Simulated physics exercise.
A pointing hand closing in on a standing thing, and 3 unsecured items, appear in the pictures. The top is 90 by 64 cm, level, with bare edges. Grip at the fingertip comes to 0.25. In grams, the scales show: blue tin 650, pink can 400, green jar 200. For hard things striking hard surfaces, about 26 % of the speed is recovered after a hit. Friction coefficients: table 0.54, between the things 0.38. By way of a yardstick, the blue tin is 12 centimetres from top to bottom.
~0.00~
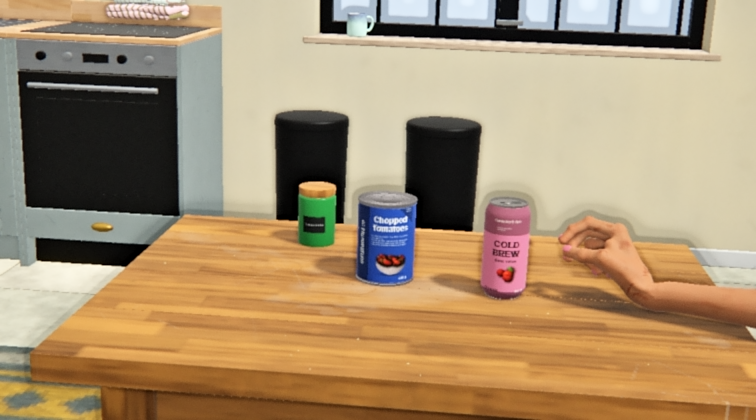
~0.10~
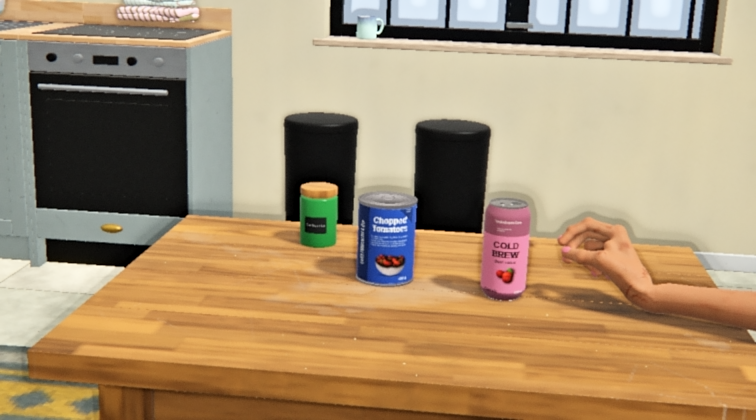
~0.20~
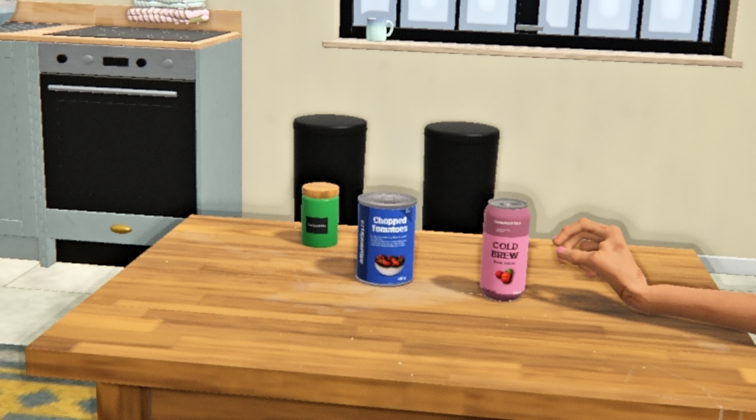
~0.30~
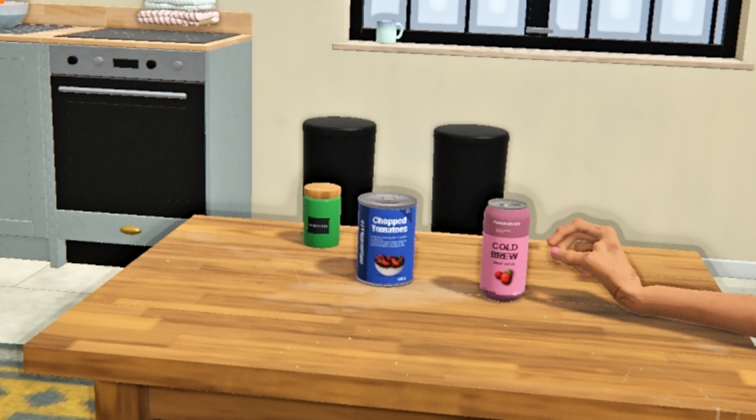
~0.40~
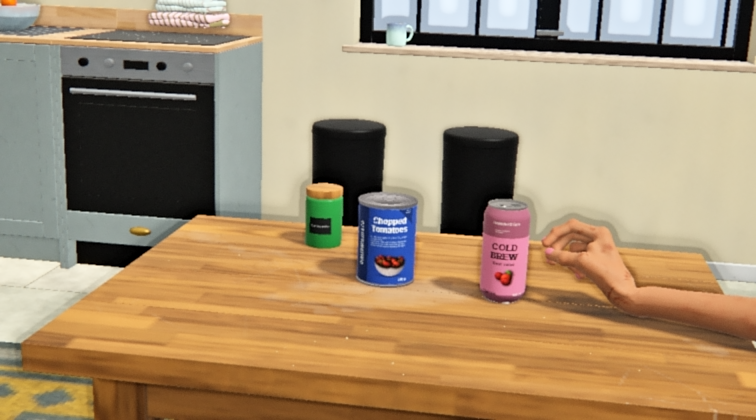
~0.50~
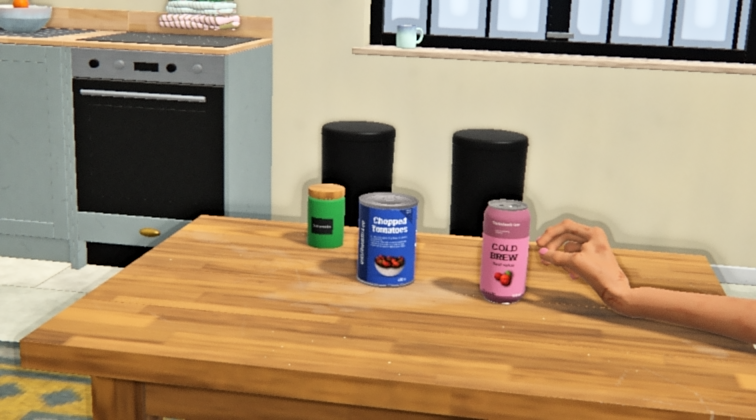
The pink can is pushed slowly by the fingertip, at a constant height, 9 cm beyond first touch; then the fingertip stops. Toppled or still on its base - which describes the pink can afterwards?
Toppled.
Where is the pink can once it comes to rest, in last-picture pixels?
At about (428, 306).
After 1.30 s, hand has come 10 cm; pink can 54° off upright near (455, 250).
After 1.80 s, hand has come 13 cm; pink can on its side near (427, 289).
In the end (3.8 s), toppled on the table, pink can; the other 2 under 5 cm from the start. At the end, from the last picture's camera, pink can near (428, 306).
